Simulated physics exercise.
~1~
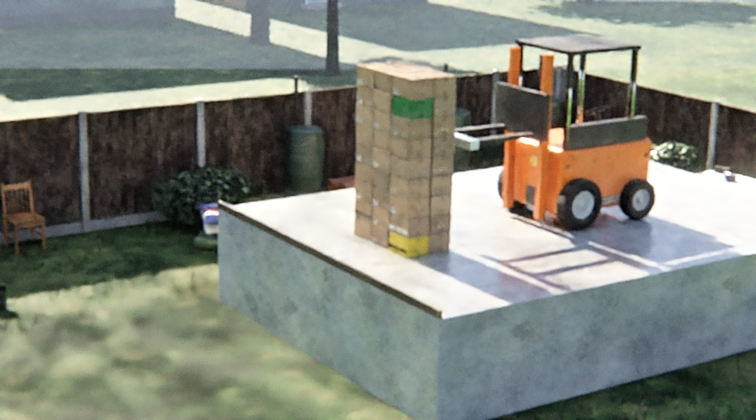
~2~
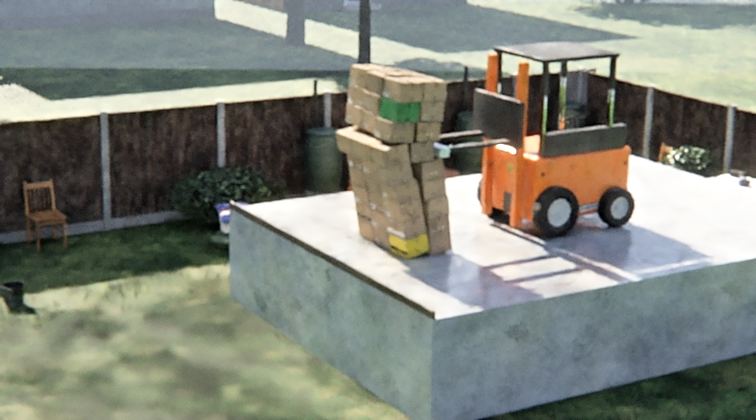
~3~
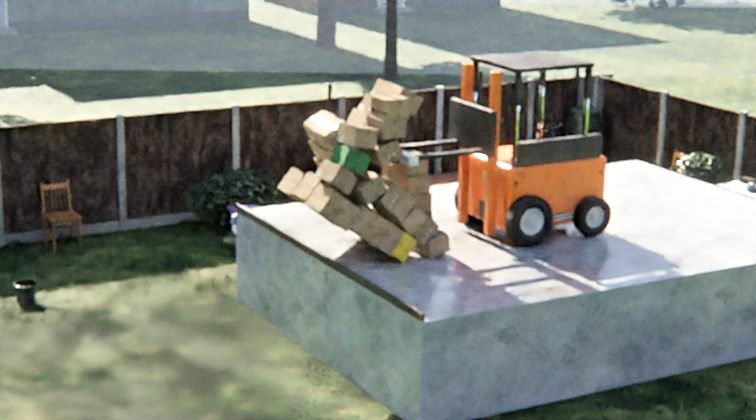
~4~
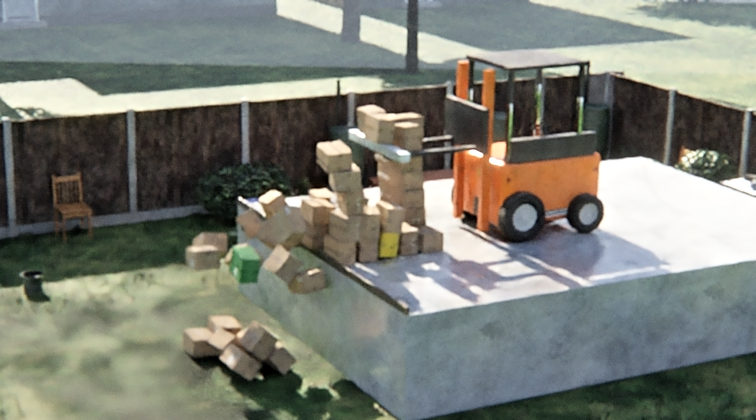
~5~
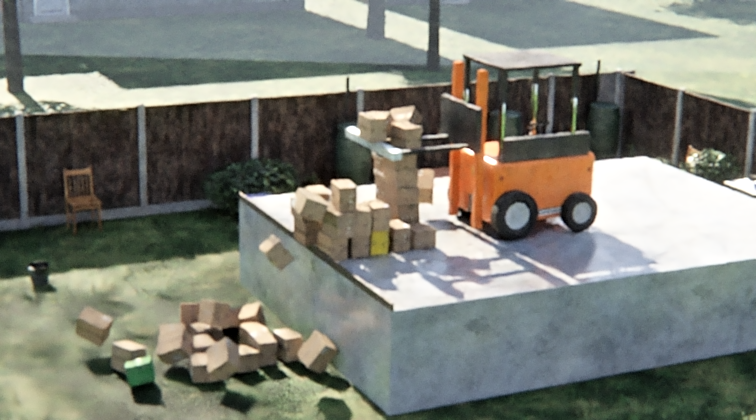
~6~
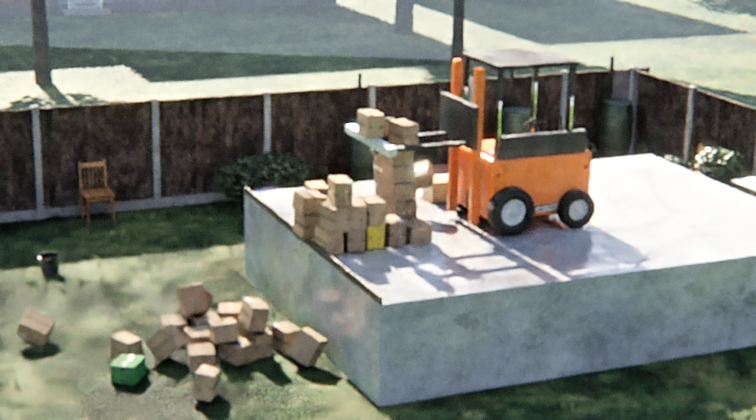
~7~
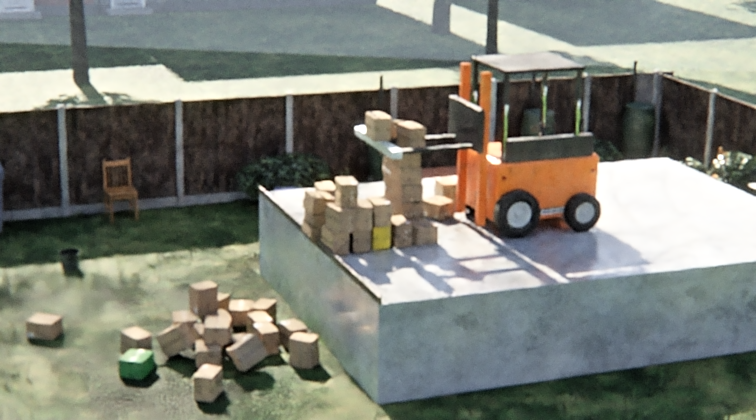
A fenced yard with a wooden chair on the grass is seen from above, the view drifting slightly sideways. On a raised pale deck, a tall stack of brown cartons, with a green one near the top and a yellow one at the base, stands left of an orange lift truck. The truck drives its beam leftward into the stack, which buckles, leans and breaks apart toward the edge. Many cartons, including the green one, tumble onto the grass and scatter. The truck stops, leaving a ragged pile on deck around the yellow carton, with a few perched on top.
